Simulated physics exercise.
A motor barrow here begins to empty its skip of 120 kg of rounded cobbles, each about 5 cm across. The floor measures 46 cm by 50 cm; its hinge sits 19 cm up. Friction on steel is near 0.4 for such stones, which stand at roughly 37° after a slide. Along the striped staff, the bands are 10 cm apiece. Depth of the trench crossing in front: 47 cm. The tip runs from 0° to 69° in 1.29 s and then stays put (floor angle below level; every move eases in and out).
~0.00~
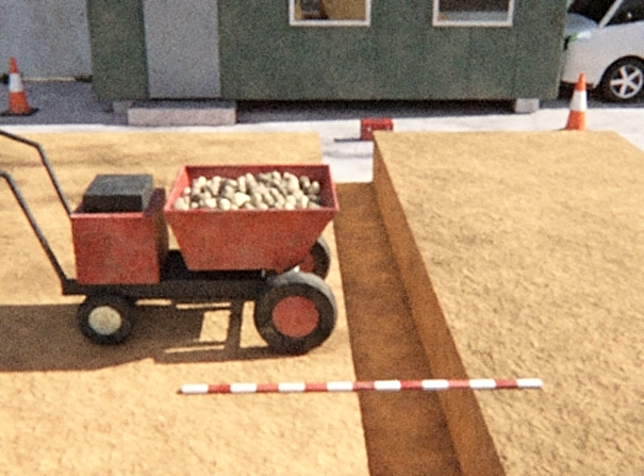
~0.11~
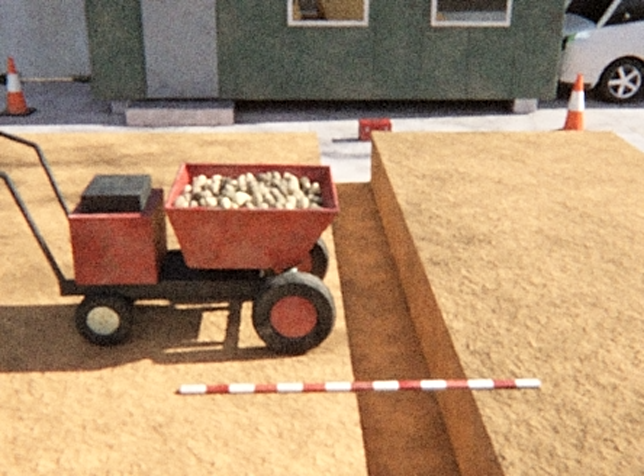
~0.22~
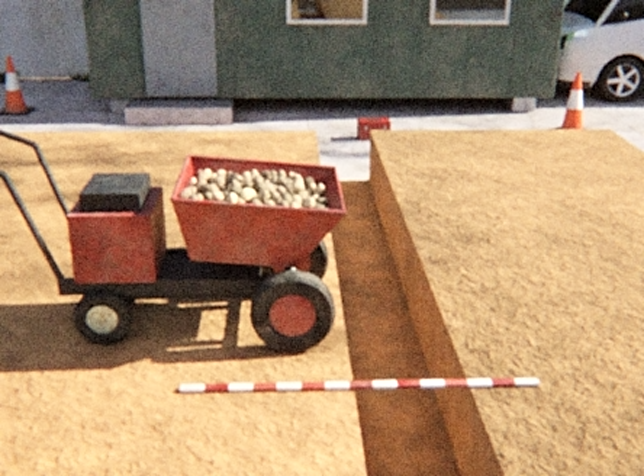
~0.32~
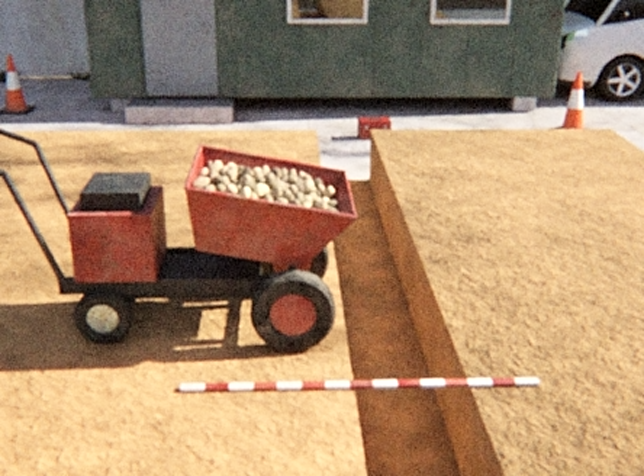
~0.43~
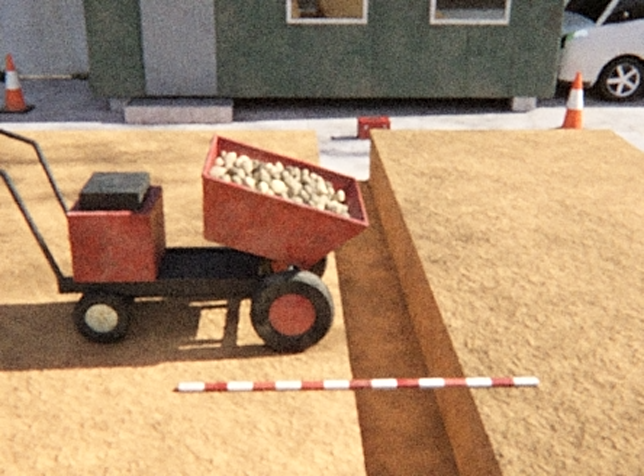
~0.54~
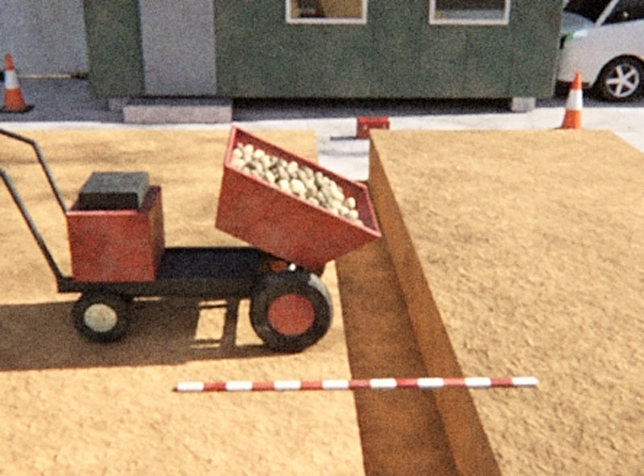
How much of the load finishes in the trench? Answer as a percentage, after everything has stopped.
Some 69 per cent of it.
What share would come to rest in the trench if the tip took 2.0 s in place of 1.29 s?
It would come to roughly 80 per cent.
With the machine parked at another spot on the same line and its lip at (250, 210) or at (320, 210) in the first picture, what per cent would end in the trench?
About 85 and 85 per cent.
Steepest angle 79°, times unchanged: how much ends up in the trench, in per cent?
I'd expect around 80 in a hundred.
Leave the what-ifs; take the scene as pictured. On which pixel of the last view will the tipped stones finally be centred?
I'd point to around (417, 383).
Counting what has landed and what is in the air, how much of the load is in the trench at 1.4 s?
Around 20 per cent of it.
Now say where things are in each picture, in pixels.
In the first picture, the skip is at 0°, its lip at (337, 210); the top of the load is at (255, 186).
In the second picture, lip at (338, 212), floor tilted 1°, highest stones at (248, 185); the stones move at 0.2 m/s on average.
In the third picture, the skip is at 5°, its lip at (345, 213); the top of the load is at (237, 180); the stones move at 0.3 m/s on average.
In the fourth picture, the skip is at 11°, its lip at (356, 218); the top of the load is at (231, 174); the stones move at 0.5 m/s on average.
In the fifth picture, the skip is at 18°, its lip at (368, 226); the top of the load is at (232, 165); the stones move at 0.6 m/s on average.
In the sixth picture, the skip is at 26°, its lip at (380, 237); the top of the load is at (244, 156); the stones move at 0.6 m/s on average.
After 1.0 s the floor is at 58°; 99 % in the skip, 1 % in the trench; the foremost stones are at (417, 274).
After 1.4 s the floor is at 69°; 66 % in the skip, 21 % in the trench, 12 % past the trench; the foremost stones are at (490, 303).
After 1.7 s the floor is at 69°; 41 % in the skip, 37 % in the trench, 22 % past the trench; the foremost stones are at (543, 298).
After 3.7 s the floor is at 69°; 9 % in the skip, 69 % in the trench, 22 % past the trench; the foremost stones are at (564, 299).
